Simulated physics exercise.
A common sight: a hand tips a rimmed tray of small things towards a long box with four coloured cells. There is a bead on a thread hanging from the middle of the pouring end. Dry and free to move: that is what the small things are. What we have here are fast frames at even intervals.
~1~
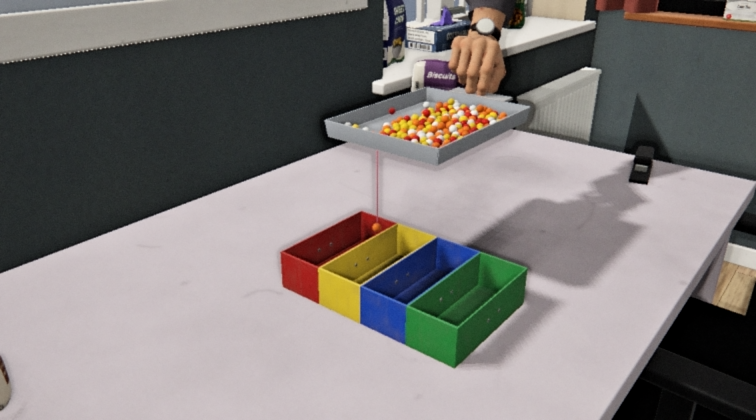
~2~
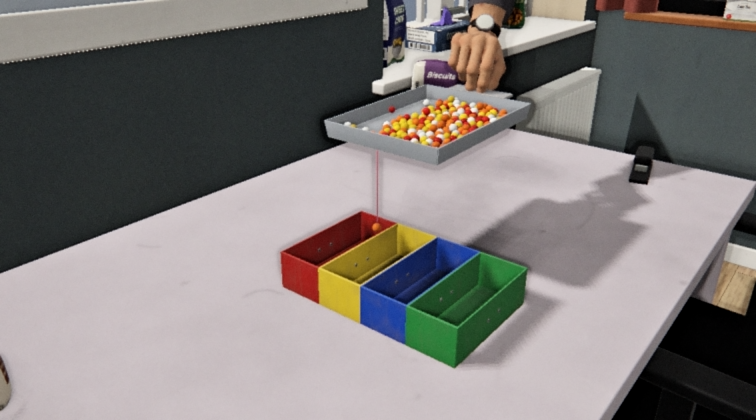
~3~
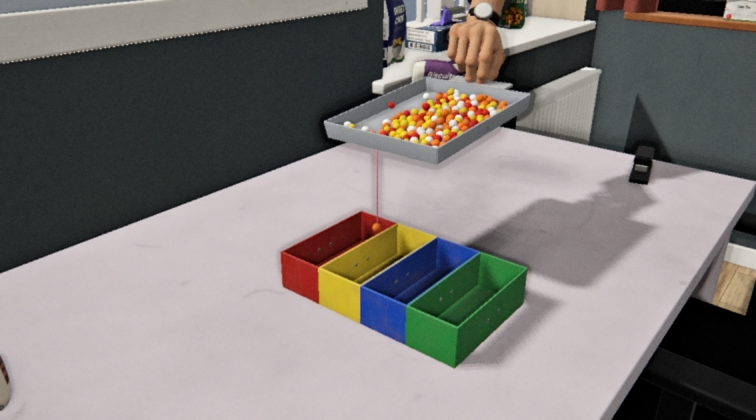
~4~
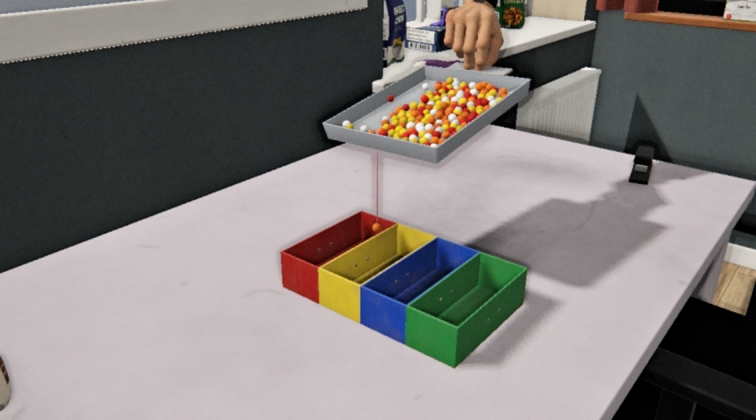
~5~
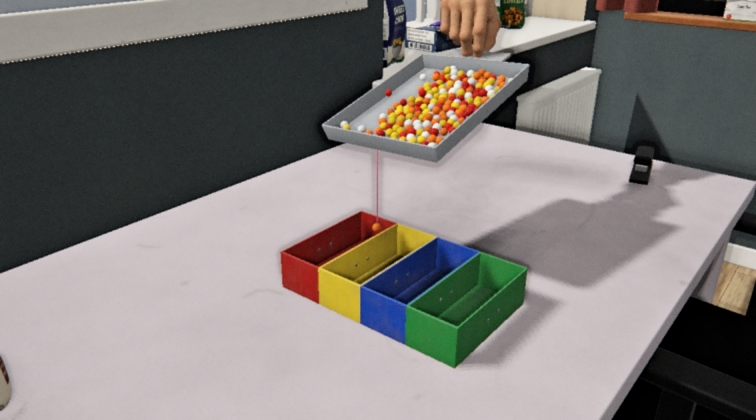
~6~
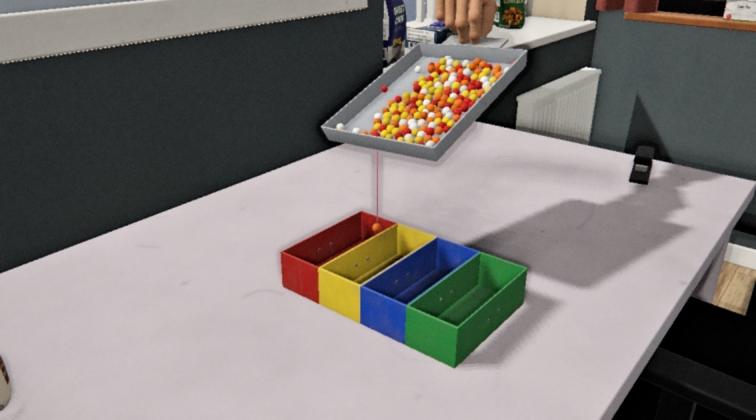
A hand tilting a grey tray of red, yellow and white beads above a box with four coloured cells, the beads shifting.
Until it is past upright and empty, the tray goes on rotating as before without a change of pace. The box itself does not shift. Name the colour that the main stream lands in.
Red.
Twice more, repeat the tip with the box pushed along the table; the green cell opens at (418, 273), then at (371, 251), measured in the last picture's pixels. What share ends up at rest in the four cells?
Close to 90 in a hundred, followed by close to 80 in a hundred.
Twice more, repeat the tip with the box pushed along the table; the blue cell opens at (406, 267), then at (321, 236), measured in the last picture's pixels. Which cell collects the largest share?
First try: The cell in red. Second try: The cell in blue.
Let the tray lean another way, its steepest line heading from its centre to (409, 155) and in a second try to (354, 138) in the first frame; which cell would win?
The first time it is the blue cell, and the second time it is that red cell.
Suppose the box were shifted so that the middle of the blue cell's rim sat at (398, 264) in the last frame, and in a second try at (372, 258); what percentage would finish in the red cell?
40 per cent the first time, 30 per cent the second time.
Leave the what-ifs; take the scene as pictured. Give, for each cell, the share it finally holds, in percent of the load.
The red cell gets about 40, the yellow cell about 20, the blue cell about 0 and the green cell about 0.
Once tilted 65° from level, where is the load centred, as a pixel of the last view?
I'd mark the middle close to (382, 106).
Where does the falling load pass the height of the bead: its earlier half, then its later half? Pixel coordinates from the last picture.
First half (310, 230); second half (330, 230).
Shortly afterwards, tray tipped steeply; all but a few on the tray; only a few in the red cell; only a few falling or outside the box.
Next, tray tipped past a quarter turn; a little on the tray; near a third in the red cell; a little in the yellow cell; only a few in the blue cell; near a third falling or outside the box.
Some moments later, tray tipped past a quarter turn; near half in the red cell; near a quarter in the yellow cell; only a few in the blue cell; near a third falling or outside the box.
In the end, tray tipped past a quarter turn; near half in the red cell; near a quarter in the yellow cell; only a few in the blue cell; none at all in the green cell; near a third outside the box.
